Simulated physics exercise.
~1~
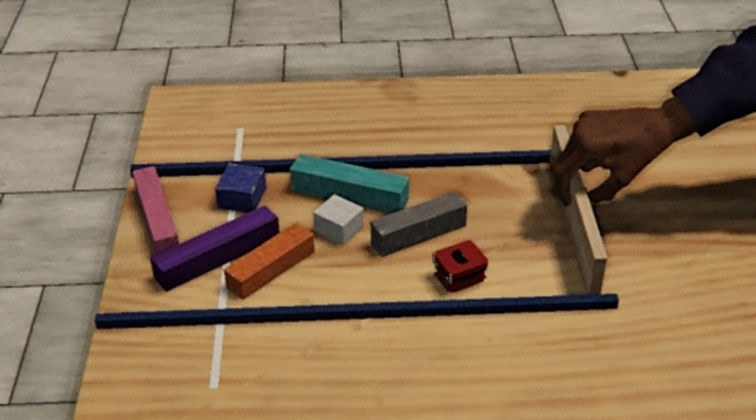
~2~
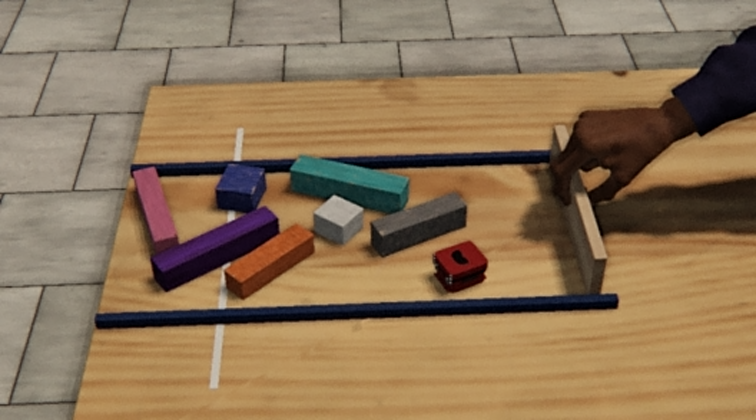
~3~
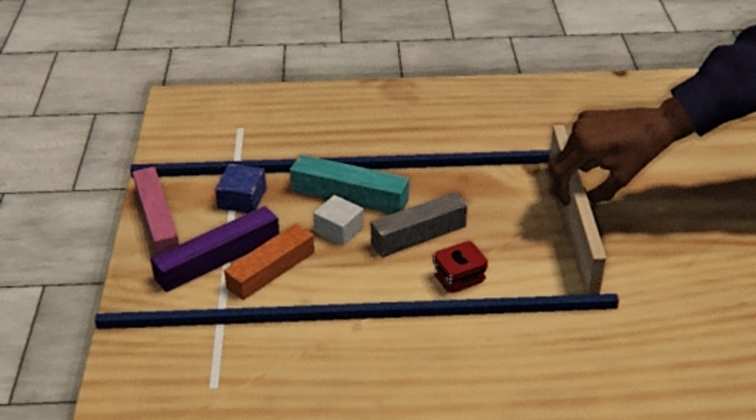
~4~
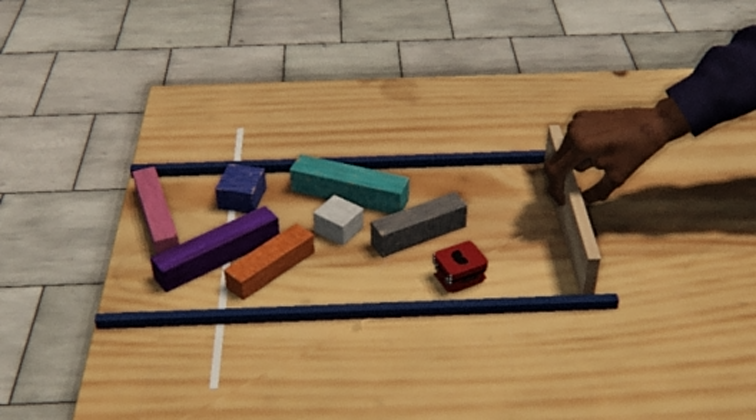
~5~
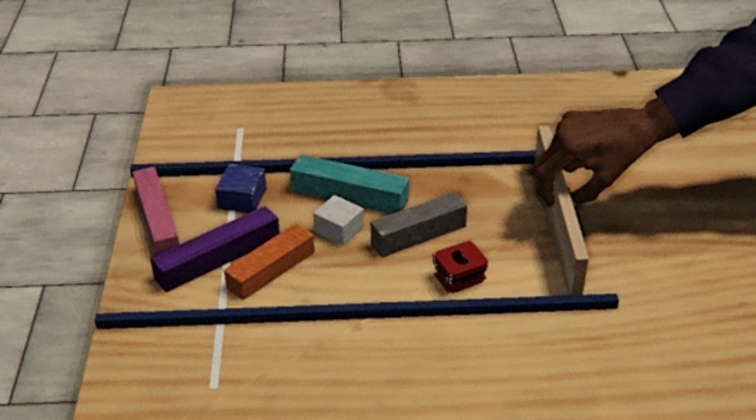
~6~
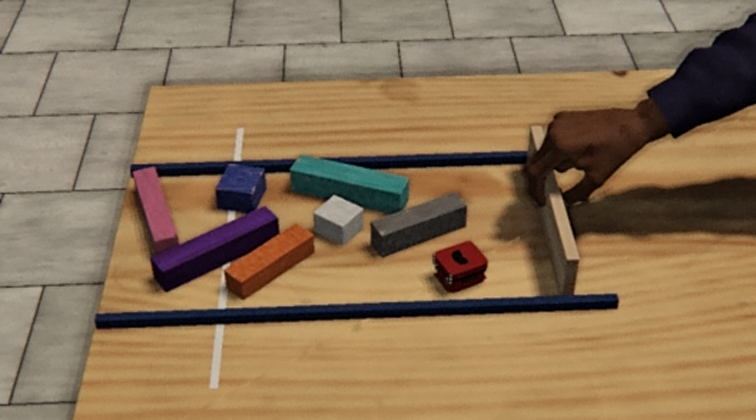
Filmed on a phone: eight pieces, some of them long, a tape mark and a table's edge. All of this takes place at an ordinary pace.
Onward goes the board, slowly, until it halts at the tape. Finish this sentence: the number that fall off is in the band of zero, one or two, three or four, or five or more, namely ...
Namely one or two.
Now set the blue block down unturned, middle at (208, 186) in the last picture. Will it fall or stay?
In that case it goes down.
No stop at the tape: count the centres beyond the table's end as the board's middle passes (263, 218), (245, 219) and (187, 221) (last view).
Counts by place: 0 / 1 / 4.
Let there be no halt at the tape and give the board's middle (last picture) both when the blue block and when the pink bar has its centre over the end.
The middle is at (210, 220) when it's the blue block, and at (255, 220) when it's the pink bar.
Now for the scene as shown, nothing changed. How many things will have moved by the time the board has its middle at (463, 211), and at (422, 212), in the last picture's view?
2 and 2.
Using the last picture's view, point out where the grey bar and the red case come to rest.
The grey bar at (186, 247), the red case at (203, 275).
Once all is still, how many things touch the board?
The count is 3.
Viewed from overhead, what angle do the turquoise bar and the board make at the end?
I'd say it's about 65° out of line.
Soon after, none off yet; pink bar at rest near (156, 211); purple stick at rest near (217, 248); blue block at rest near (241, 189).
In the end, the number that fall off is one or two; gone, pink bar.
